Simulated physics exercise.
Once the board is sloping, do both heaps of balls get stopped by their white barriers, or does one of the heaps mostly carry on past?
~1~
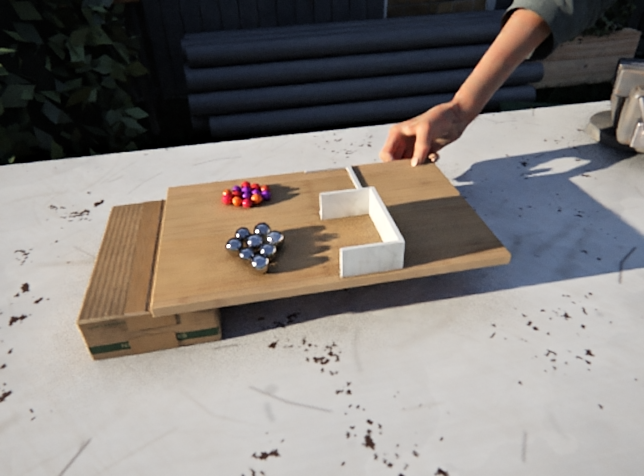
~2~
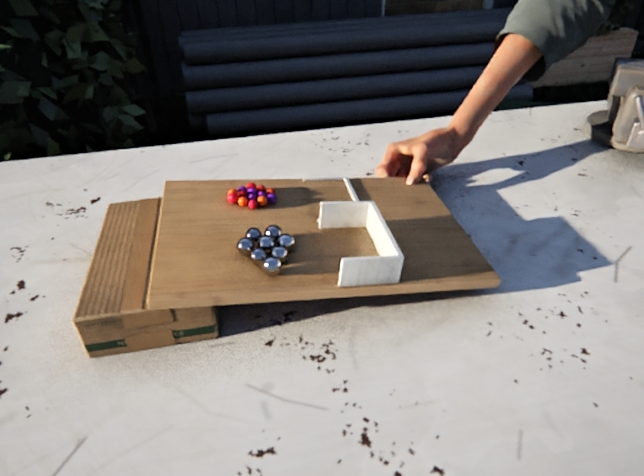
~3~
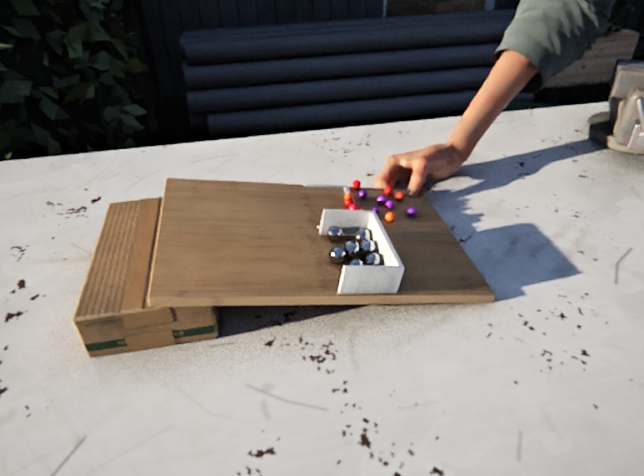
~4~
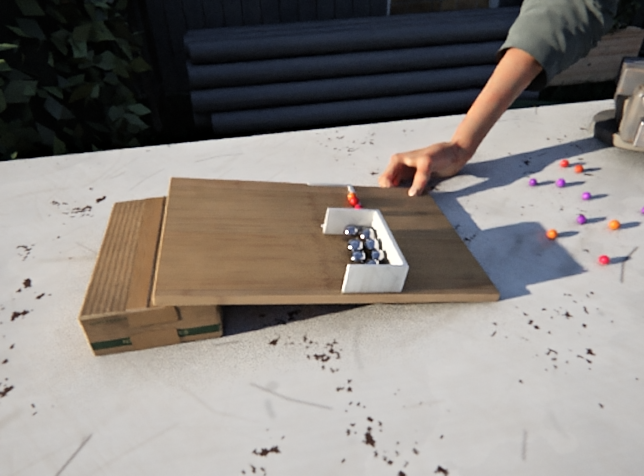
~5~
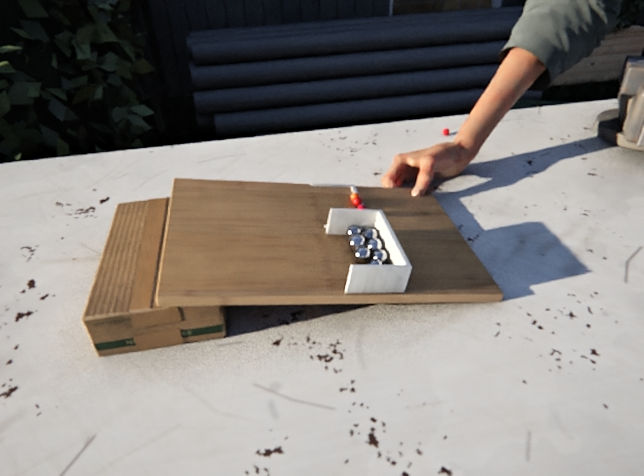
One heap mostly carries on past. The shiny dark balls on the nearer side are held by their barrier, while most of the colourful balls on the farther side go beyond theirs, with only a few left beside it.
